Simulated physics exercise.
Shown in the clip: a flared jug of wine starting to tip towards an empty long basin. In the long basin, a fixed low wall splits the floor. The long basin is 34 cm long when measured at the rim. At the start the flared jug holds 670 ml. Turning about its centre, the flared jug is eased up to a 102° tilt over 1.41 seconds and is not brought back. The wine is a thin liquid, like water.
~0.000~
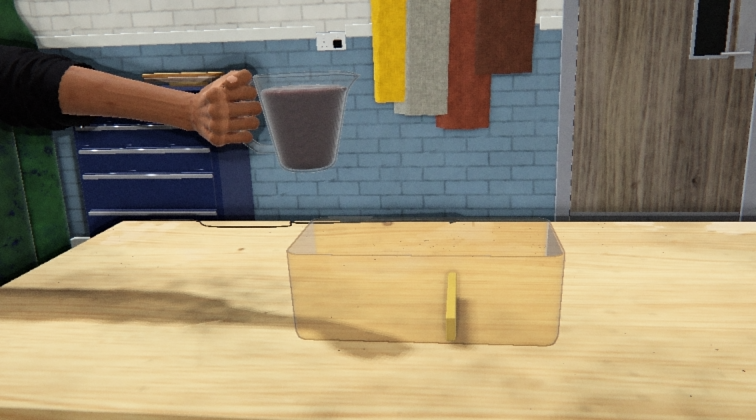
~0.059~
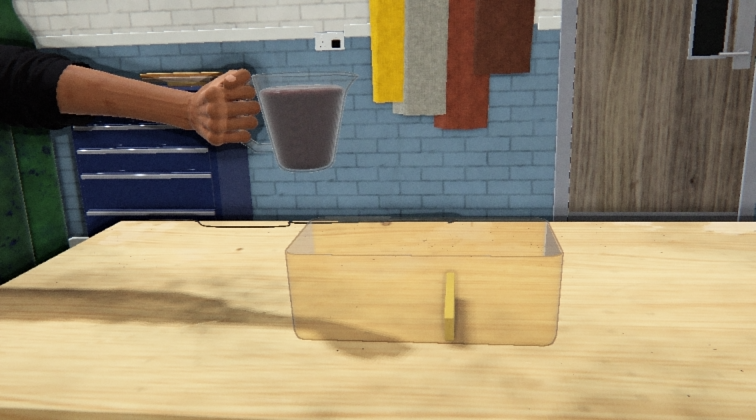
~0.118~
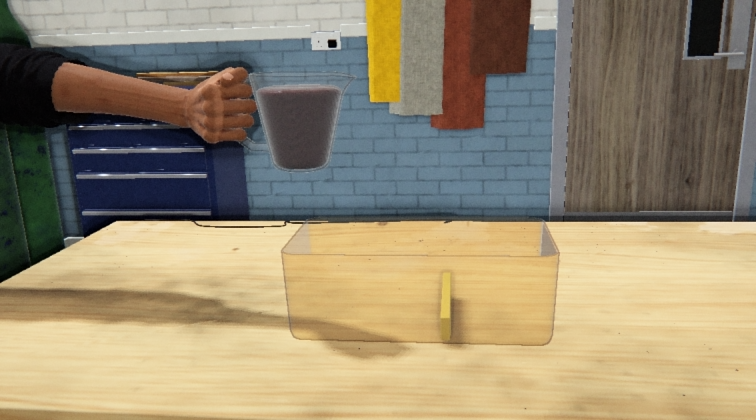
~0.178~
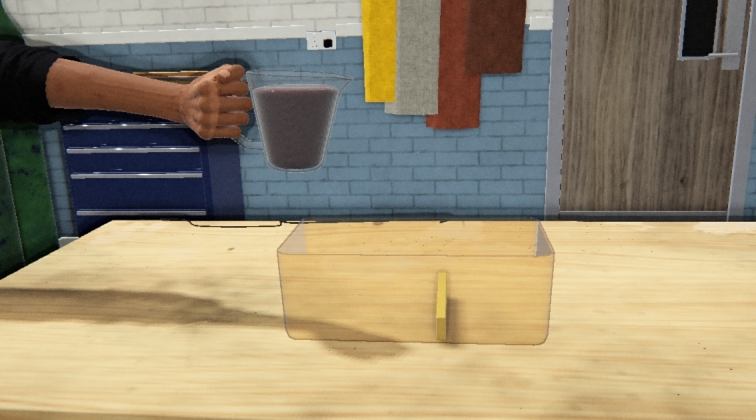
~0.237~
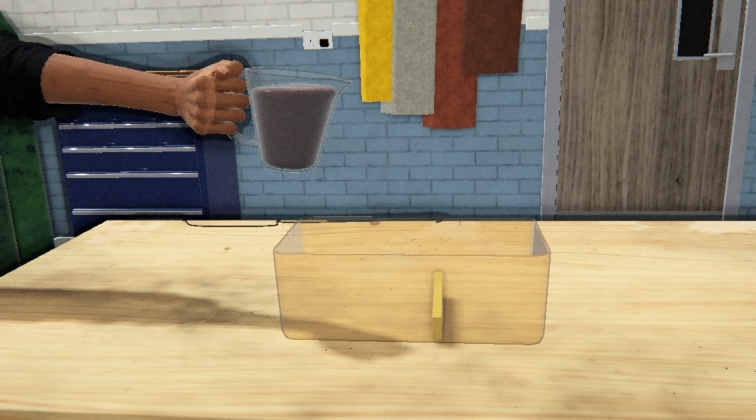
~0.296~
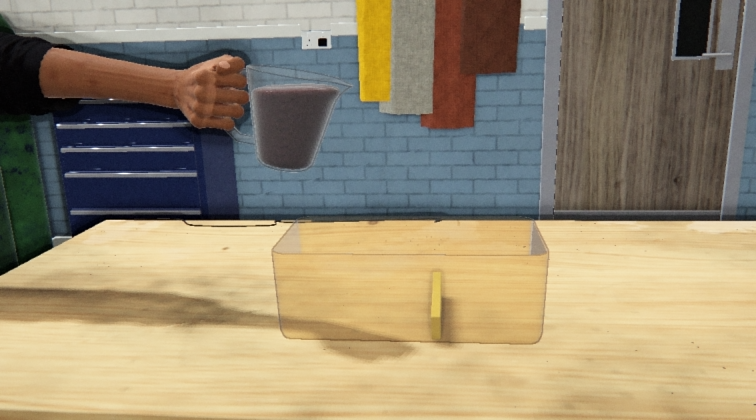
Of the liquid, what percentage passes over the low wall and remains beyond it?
The far part has about 9 per cent.
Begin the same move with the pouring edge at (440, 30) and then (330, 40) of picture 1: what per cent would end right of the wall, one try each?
First 80, then 10 per cent.
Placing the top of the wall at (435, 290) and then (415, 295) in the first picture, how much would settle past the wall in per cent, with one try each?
35 % and 70 %.
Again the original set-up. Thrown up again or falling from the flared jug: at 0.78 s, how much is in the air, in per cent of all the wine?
Some 18 per cent, I reckon.
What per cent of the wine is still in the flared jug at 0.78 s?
Around 74 in a hundred.
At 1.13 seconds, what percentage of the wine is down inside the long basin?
Some 64 percent.
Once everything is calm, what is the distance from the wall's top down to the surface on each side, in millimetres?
Near 14 mm for the left and near 28 mm for the right.
Then, 0.78 s in, the tilt is 59° and 74 per cent is still to pour, 7 is left of the wall and 0 right of it.
Then, 1.13 s in, the tilt is 93° and 19 per cent is still to pour, 59 is left of the wall and 4 right of it.
Then, 1.51 s in, the tilt is 102° and 0 per cent is still to pour, 88 is left of the wall and 8 right of it.
Then, 1.91 s in, the tilt is 102° and 0 per cent is still to pour, 88 is left of the wall and 9 right of it.
Finally, 88 per cent lies left of the wall, 9 right of it and 3 outside.
